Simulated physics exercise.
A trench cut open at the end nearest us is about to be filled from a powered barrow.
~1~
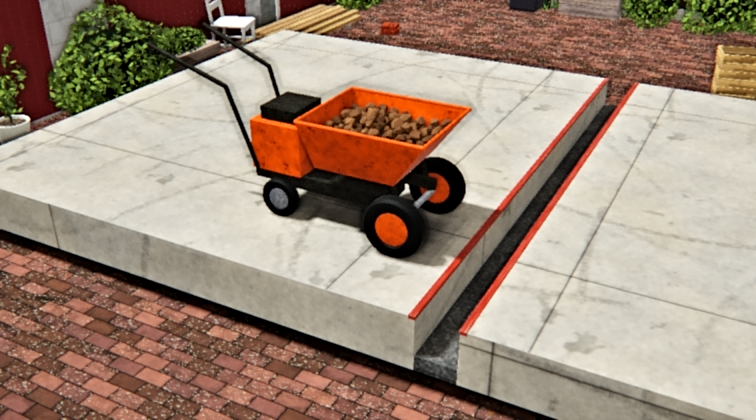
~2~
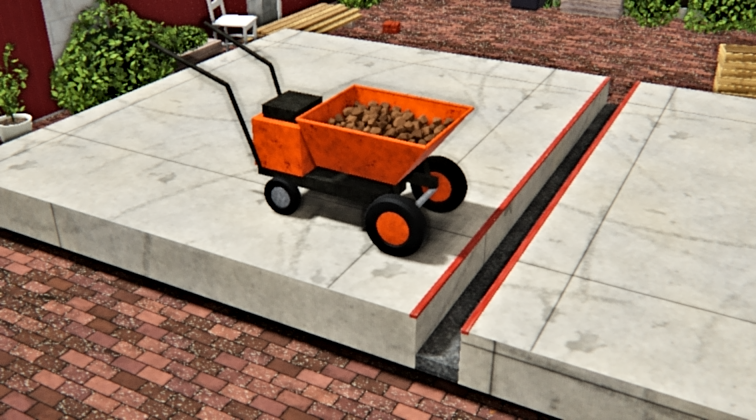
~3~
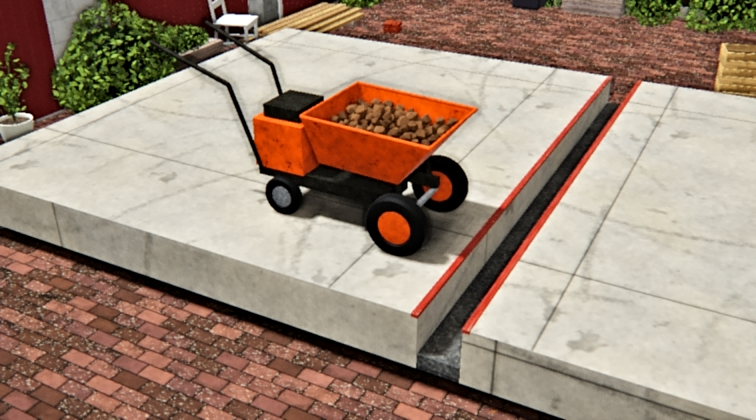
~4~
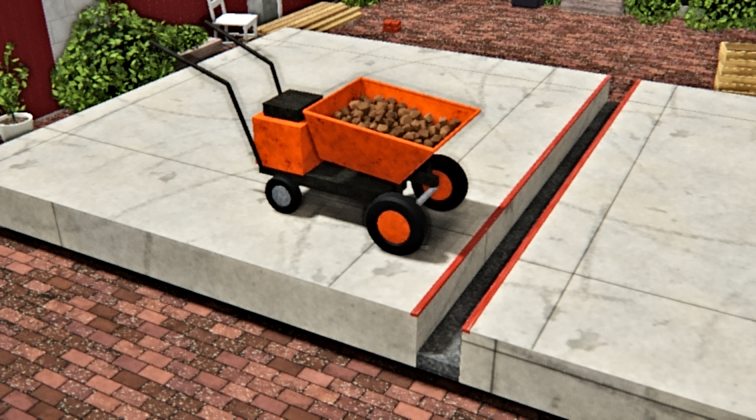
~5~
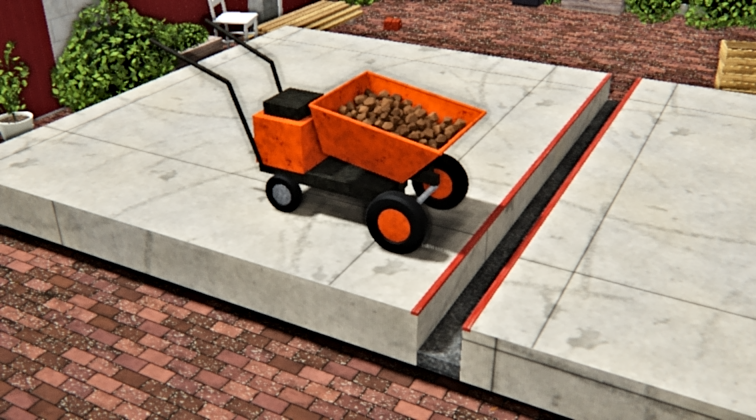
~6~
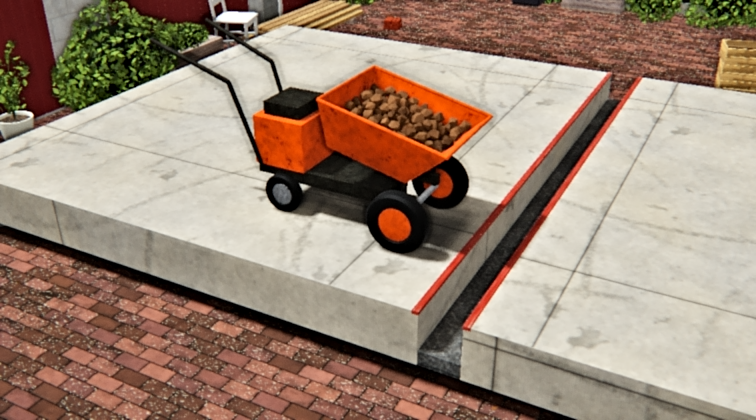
On a pale paved slab beside red brick paving, an orange powered barrow loaded with brown clods stands near a narrow, red-edged trench, its wheels still, while its skip gradually tilts a little toward the right, the back end rising.
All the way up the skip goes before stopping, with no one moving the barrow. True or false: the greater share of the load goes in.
False.
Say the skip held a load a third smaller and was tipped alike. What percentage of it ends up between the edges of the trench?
It would be around 20 per cent.
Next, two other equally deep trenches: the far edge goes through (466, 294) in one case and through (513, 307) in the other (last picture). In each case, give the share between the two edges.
Estimated share: Try 1 approx. 0 in a hundred, try 2 approx. 70 in a hundred.
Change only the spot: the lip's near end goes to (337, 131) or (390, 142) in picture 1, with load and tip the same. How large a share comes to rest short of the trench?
50 % and 0 %, in that order.
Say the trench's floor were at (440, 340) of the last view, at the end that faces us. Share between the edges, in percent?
The share would be close to 20 percent.
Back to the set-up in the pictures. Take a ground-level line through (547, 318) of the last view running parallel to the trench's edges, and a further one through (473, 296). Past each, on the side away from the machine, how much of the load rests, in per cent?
First some 30, then 80 per cent.
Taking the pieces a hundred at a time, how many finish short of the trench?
Near 0 in every hundred.
Soon, skip tipped well over; all in the skip.
A while on, skip tipped steeply; nearly all in the skip; a stray few in or heaped over the trench; a small part beyond it; a stray few falling.
Towards the end, skip tipped right over; about a quarter in the skip; a small part in or heaped over the trench; about two thirds beyond it.
Finally, skip tipped right over; a stray few in the skip; about a quarter in or heaped over the trench; most beyond it.
